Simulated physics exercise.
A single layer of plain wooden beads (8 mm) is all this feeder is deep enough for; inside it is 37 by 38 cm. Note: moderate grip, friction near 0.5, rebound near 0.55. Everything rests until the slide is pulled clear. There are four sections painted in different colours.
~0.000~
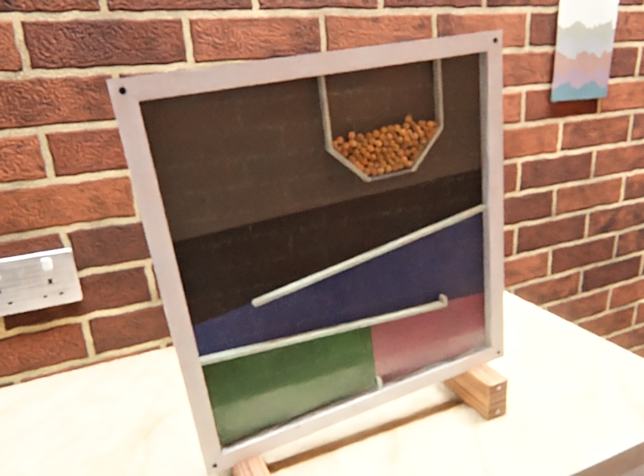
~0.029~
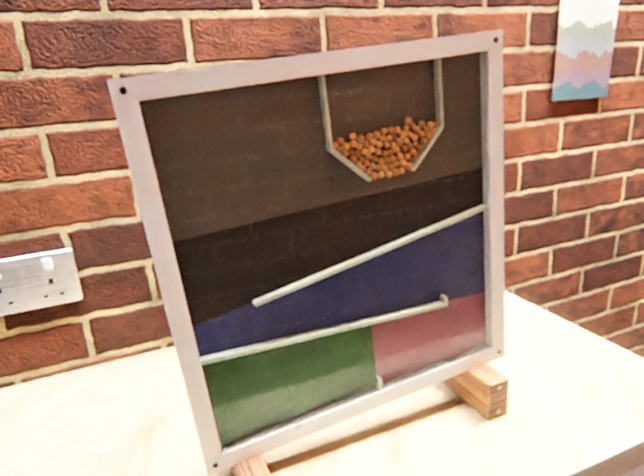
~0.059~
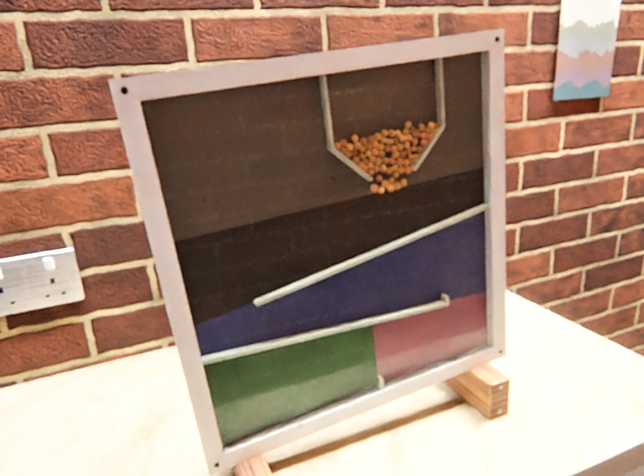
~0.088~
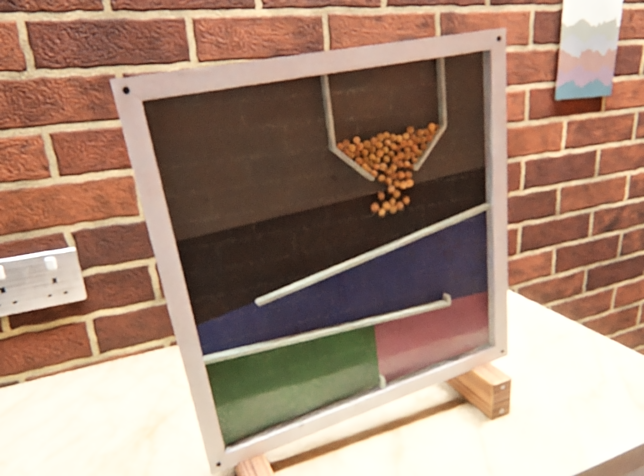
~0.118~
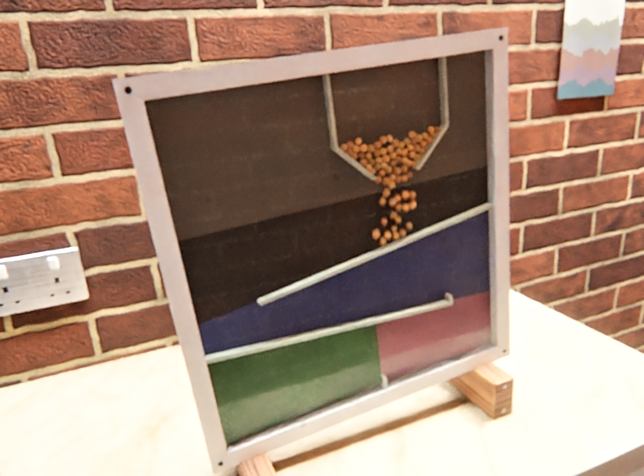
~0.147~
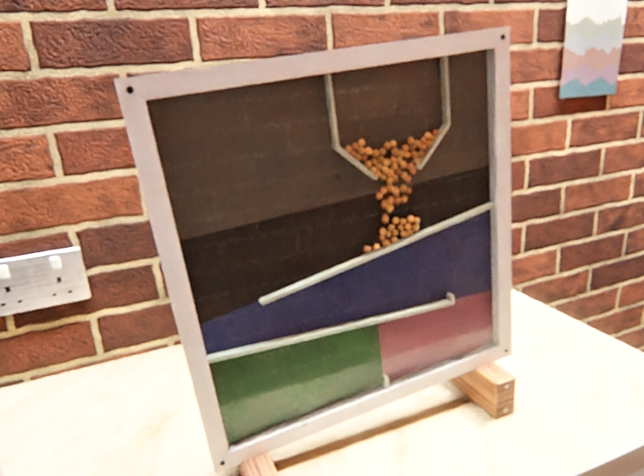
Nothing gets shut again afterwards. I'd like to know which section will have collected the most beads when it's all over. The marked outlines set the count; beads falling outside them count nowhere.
That would be blue.
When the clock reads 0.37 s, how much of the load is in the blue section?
About 0 % of the load.
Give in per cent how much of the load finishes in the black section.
Something close to 20 in a hundred ends up there.
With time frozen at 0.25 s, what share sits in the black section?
Close to 75 per cent of the load.
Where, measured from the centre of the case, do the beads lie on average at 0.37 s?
Some 2 cm right and 1 cm above.
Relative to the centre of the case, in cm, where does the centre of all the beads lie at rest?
About 11 cm left and 6 cm below.
After 0.25 s, the beads' middle is 4 cm right of and 3 cm above the centre; black 75 %.
After 0.37 s, the beads' middle is 2 cm right of and 1 cm above the centre; black 100 %.
After 0.60 s, the beads' middle is 3 cm left of and 1 cm below the centre; blue 20 %, black 80 %.
At rest by 3.1 s, pink 0 %, blue 80 %, green 0 %, black 20 %.
